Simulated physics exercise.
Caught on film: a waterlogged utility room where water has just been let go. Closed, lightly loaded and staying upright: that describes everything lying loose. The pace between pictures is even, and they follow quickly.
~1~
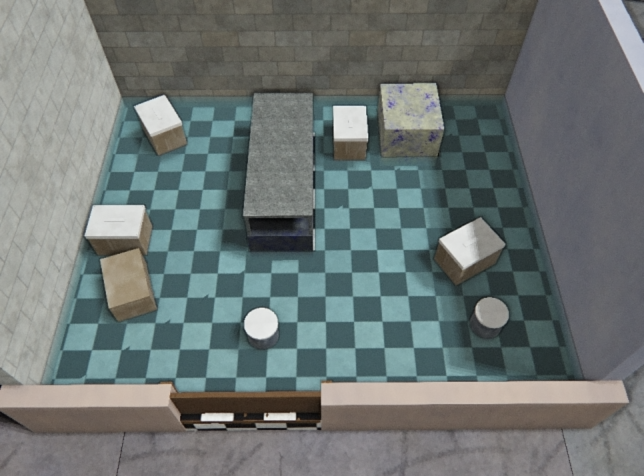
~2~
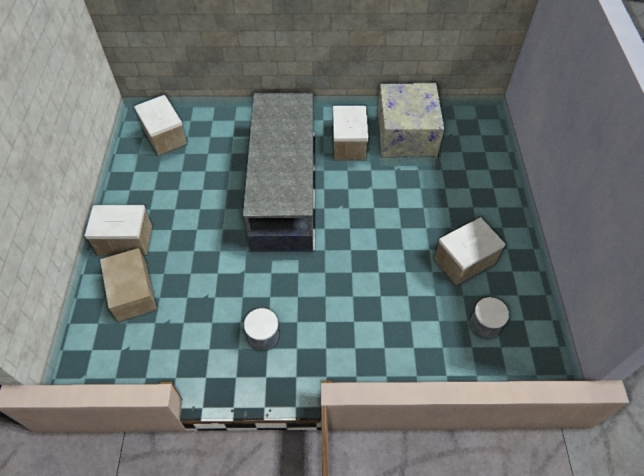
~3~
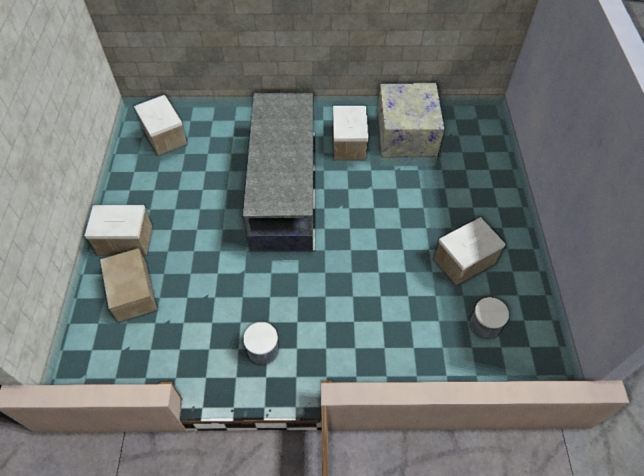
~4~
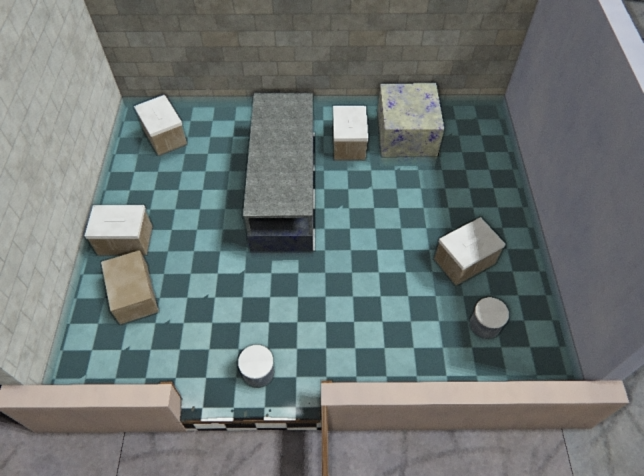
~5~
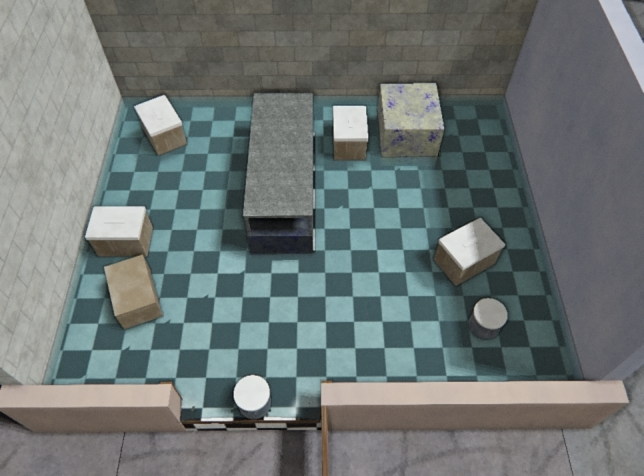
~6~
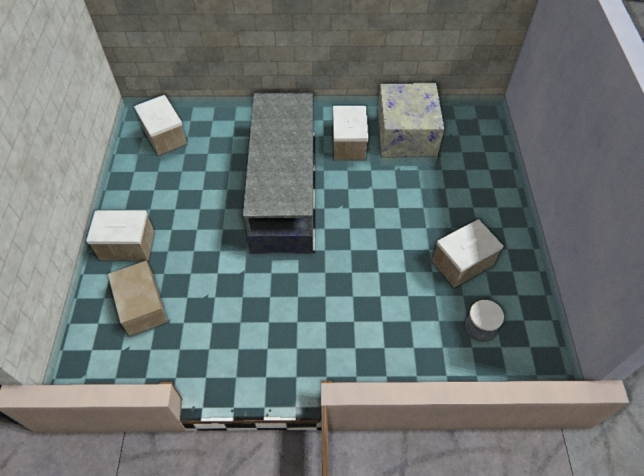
In a waterlogged room with a checkered floor, the front door swung open, then a round white-topped object drifted through the gap and out of sight while a brown box at left shifted slightly.
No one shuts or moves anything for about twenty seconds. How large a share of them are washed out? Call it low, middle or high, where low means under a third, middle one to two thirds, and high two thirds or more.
High.
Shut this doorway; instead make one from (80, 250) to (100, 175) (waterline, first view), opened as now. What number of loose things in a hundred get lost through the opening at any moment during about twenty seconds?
It comes to some 60 per cent of the lot.
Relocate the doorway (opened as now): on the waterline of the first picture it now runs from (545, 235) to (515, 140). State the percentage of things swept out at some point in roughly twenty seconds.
My estimate is some 60 percent.
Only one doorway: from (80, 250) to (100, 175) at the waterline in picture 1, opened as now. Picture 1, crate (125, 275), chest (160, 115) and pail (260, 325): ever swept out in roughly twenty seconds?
In the order given: Escapes, escapes, escapes.
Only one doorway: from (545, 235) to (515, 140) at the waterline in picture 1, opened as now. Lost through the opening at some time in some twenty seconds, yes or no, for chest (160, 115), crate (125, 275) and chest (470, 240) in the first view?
In turn: Still in, inside, gone.
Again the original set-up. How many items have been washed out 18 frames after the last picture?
All told, it is 2.
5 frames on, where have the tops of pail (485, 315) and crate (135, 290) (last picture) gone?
Roughly (463, 327), then (144, 330).
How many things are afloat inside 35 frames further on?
I count 2.
A moment on, 1 of 7 are out; 6 afloat.
Next, 2 of 7 are out; 5 afloat.
Later, 5 of 7 are out; 2 afloat.
In the end, 5 of 7 are out; 2 afloat.
